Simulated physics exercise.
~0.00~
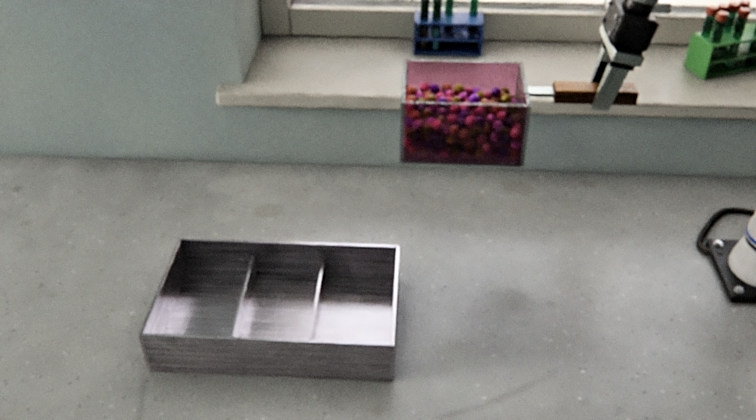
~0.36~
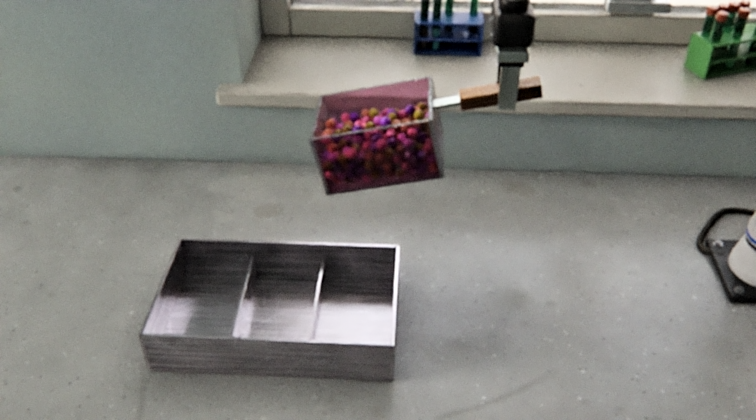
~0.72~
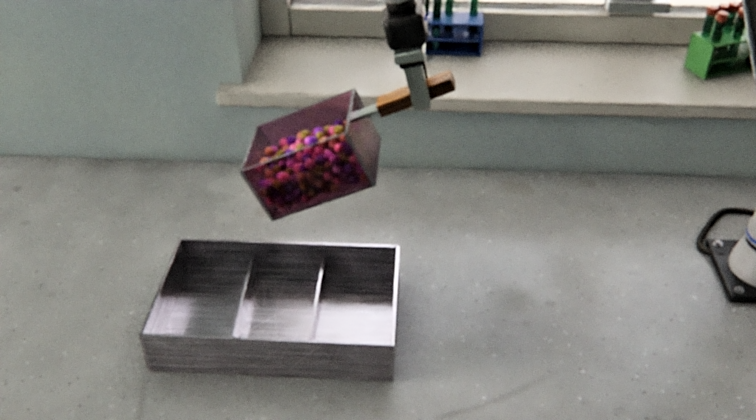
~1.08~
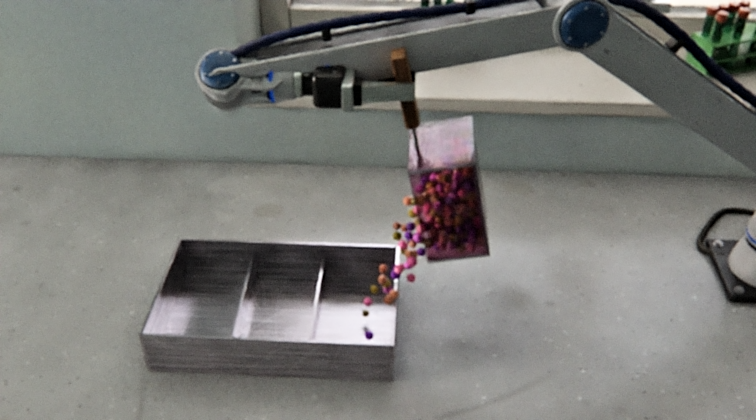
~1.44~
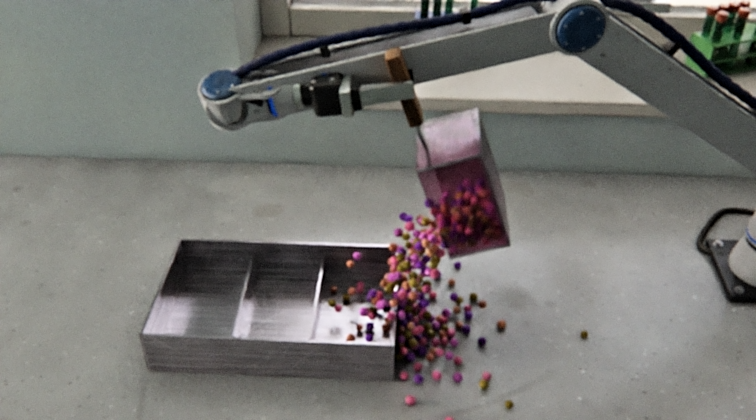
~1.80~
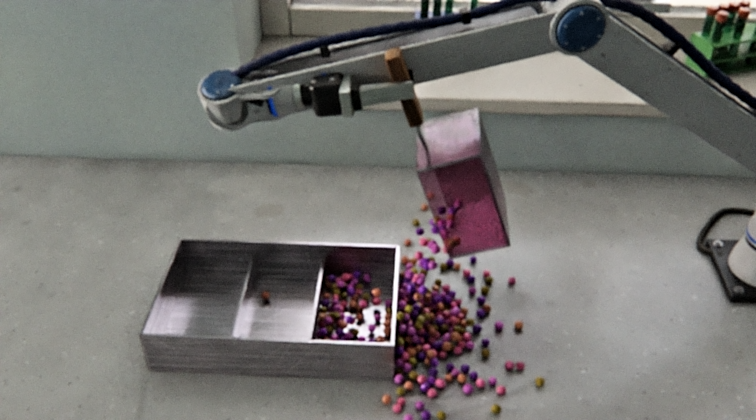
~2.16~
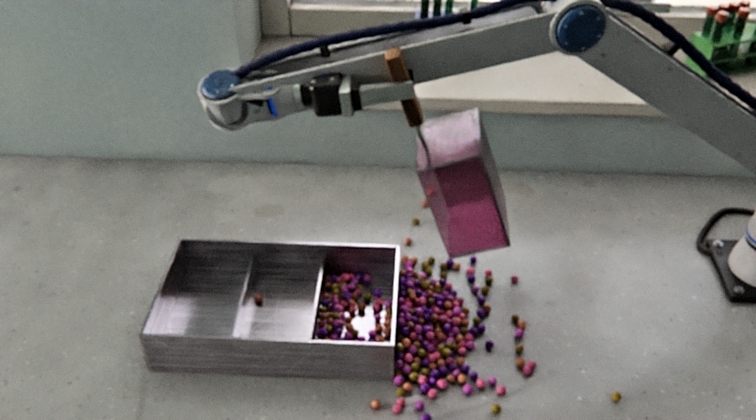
Colorful round sweets pour from a box tilted by a robot arm, mostly missing the divided tray.
